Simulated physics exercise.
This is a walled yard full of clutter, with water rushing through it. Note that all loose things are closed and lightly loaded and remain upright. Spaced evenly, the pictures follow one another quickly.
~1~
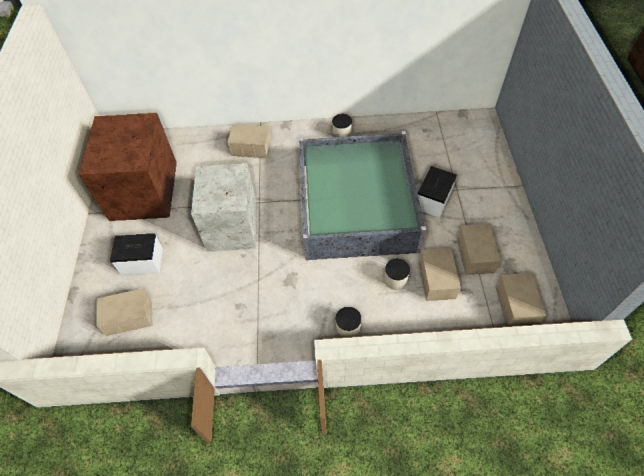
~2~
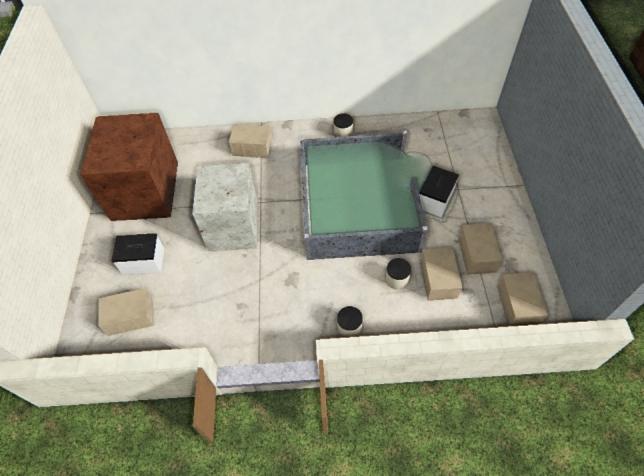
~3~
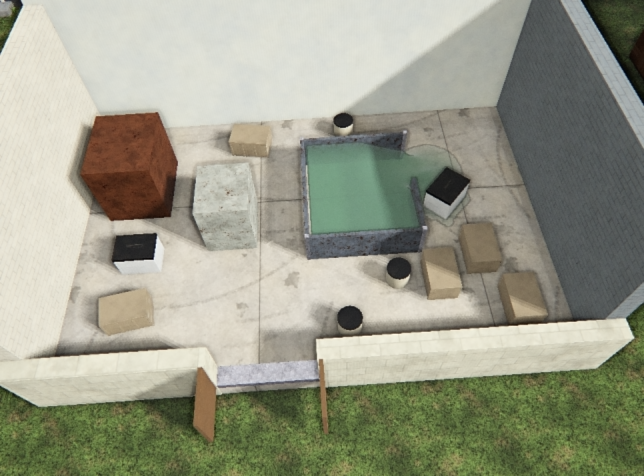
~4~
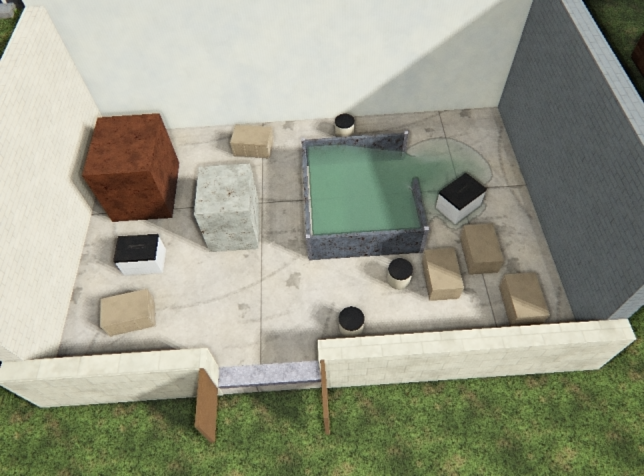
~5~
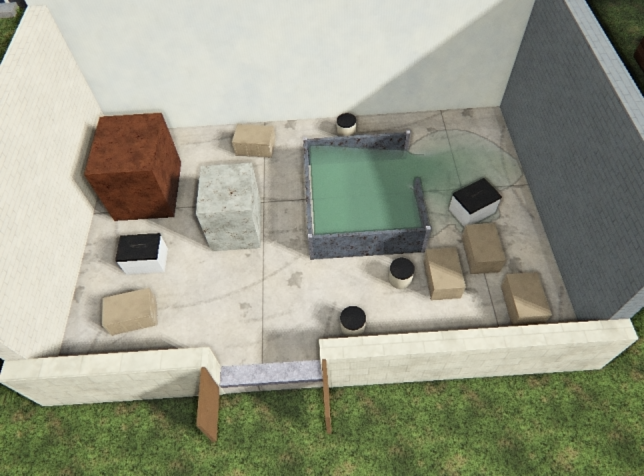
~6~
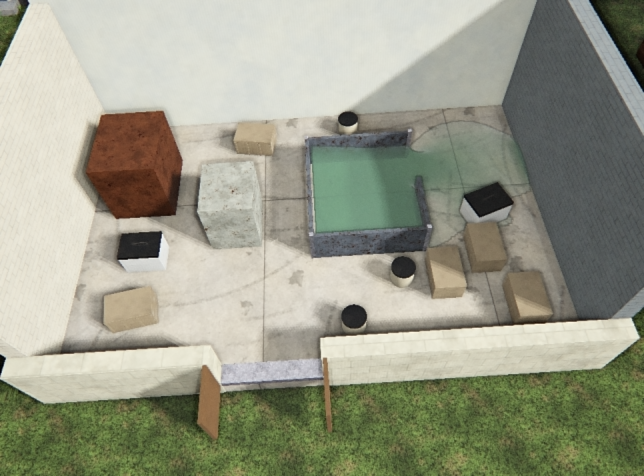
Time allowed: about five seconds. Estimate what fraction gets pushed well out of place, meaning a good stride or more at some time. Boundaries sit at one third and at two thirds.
So the part that moves far is between the one-third and two-thirds marks.
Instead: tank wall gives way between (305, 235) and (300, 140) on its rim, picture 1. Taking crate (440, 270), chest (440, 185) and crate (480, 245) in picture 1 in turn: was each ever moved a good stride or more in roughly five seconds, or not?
Lab note - in sequence: Did not travel far; did not travel far; did not travel far.
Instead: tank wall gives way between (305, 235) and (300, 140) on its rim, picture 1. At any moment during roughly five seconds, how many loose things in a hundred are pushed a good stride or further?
I make it 30 per cent.
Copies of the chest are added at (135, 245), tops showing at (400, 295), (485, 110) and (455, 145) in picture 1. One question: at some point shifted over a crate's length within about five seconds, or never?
Each in turn: Stays in place, pushed clear, pushed clear.
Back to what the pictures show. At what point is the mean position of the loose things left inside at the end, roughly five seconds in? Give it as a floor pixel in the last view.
The average sits close to (315, 253).
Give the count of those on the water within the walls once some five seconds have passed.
I count 3.
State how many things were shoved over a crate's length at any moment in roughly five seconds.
I count 4 of them.
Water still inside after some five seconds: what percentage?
100 %.
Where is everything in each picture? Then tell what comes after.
The first picture shows a chest at (438, 183) rests on the ground; a crate at (249, 134) rests on the ground; 0 of 10 have shifted.
The second picture shows a chest at (440, 183) rests on the ground; a crate at (250, 134), on the bottom; 0 of 10 have shifted.
The third picture shows a chest at (449, 185), on the bottom, close to its start; a crate at (250, 134), on the bottom; 1 of 10 have shifted.
The fourth picture shows a chest at (463, 190) rests on the ground, a stride from its start; a crate at (251, 135), on the bottom; 1 of 10 have shifted.
The fifth picture shows a chest at (478, 195) rests on the ground, a stride from its start; a crate at (253, 134), on the bottom; 1 of 10 have shifted.
The sixth picture shows a chest at (489, 199) rests on the ground, a stride from its start; a crate at (254, 132), on the bottom; 1 of 10 have shifted.
A moment on, 1 of 10 are well off their spots; 0 afloat.
Next, 1 of 10 are well off their spots; 0 afloat.
Later, 3 of 10 are well off their spots; 1 afloat.
In the end, 4 of 10 are well off their spots, and 4 have been at some point; 3 afloat.
